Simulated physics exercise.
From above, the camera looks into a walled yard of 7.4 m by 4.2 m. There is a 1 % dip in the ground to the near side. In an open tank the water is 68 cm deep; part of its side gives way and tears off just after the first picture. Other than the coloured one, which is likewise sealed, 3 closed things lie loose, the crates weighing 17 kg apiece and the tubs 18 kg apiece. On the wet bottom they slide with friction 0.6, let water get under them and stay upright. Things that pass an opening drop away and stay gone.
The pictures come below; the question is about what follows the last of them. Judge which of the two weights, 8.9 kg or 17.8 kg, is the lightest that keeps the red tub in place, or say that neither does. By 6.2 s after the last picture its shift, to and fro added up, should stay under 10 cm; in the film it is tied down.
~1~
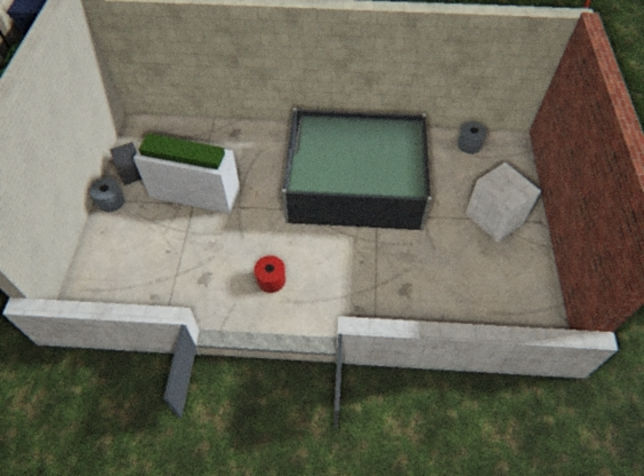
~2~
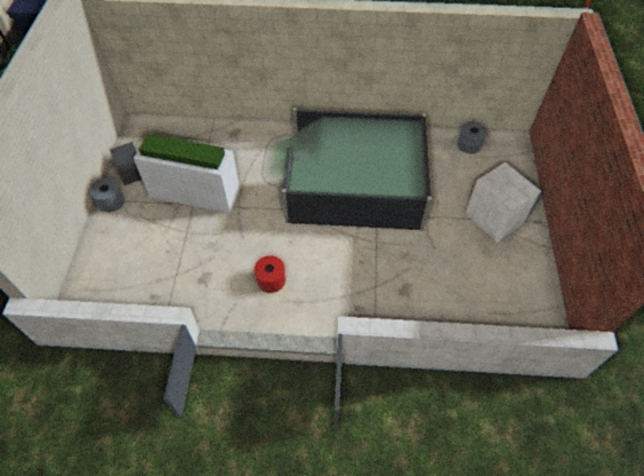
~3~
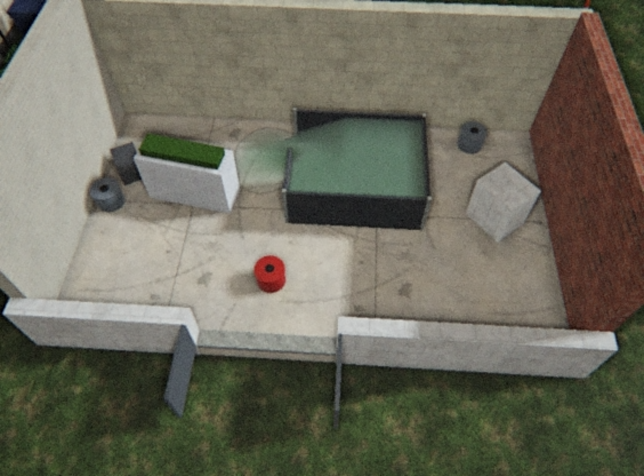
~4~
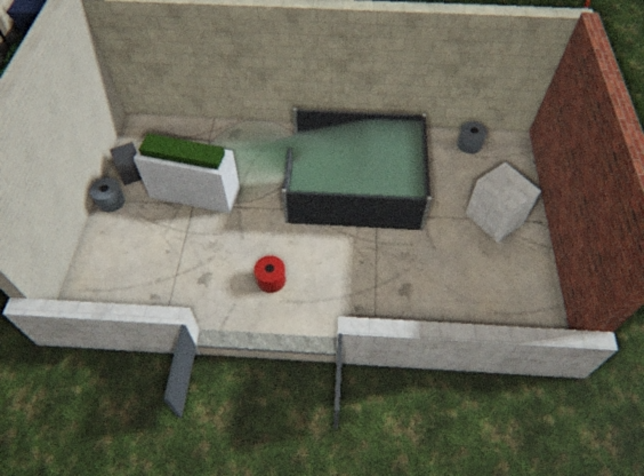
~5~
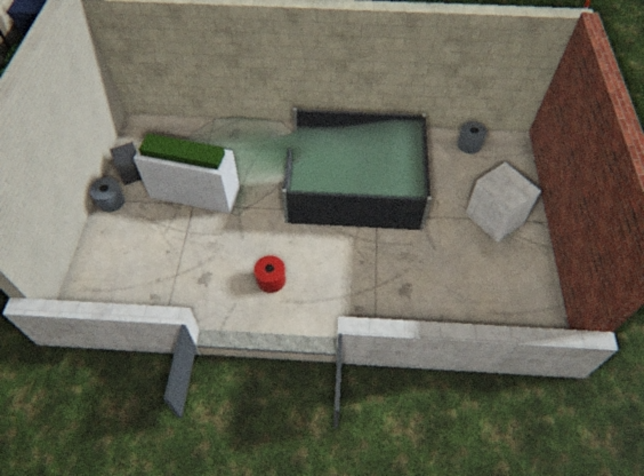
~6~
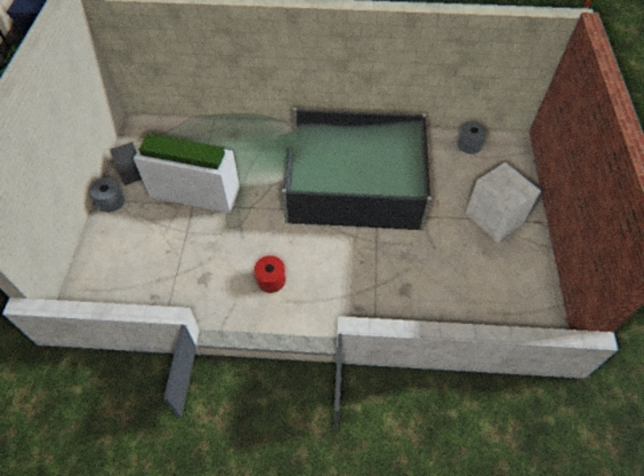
The heavier one is not sufficient either.
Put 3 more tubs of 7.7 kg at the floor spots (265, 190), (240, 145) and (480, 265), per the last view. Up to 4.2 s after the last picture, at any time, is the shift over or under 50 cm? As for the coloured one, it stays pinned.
In turn: Less, over, short of it.
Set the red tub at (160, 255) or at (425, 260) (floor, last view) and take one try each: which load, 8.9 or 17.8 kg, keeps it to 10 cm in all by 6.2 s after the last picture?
Taking the two tries in order, both fall short and even the light one works.
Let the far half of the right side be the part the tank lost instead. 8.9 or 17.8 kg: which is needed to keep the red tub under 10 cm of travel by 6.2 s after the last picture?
In that case, it takes the heavy one.
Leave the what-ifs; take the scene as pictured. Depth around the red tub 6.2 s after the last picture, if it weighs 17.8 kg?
Close to 6 cm deep.
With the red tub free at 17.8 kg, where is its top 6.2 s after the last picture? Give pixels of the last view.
About (297, 263).
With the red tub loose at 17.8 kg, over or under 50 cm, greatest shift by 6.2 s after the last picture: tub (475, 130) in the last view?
Result: Below threshold.
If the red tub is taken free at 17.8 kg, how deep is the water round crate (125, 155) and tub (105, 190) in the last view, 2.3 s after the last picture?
About 11 and 6 cm.
Then, 0.6 s after the last picture the red tub would be 0 cm from its start with 8.9 kg and 0 cm from its start with 17.8 kg; 0 cm of water round it then.
Then, 2.3 s after the last picture the red tub would be 0 cm from its start with 8.9 kg and 0 cm from its start with 17.8 kg; 1 cm of water round it then.
Then, 4.2 s after the last picture the red tub would be 64 cm from its start with 8.9 kg and 38 cm from its start with 17.8 kg; 3 cm of water round it then.
Then, 6.2 s after the last picture the red tub would be 190 cm from its start with 8.9 kg and 41 cm from its start with 17.8 kg; 6 cm of water round it then.
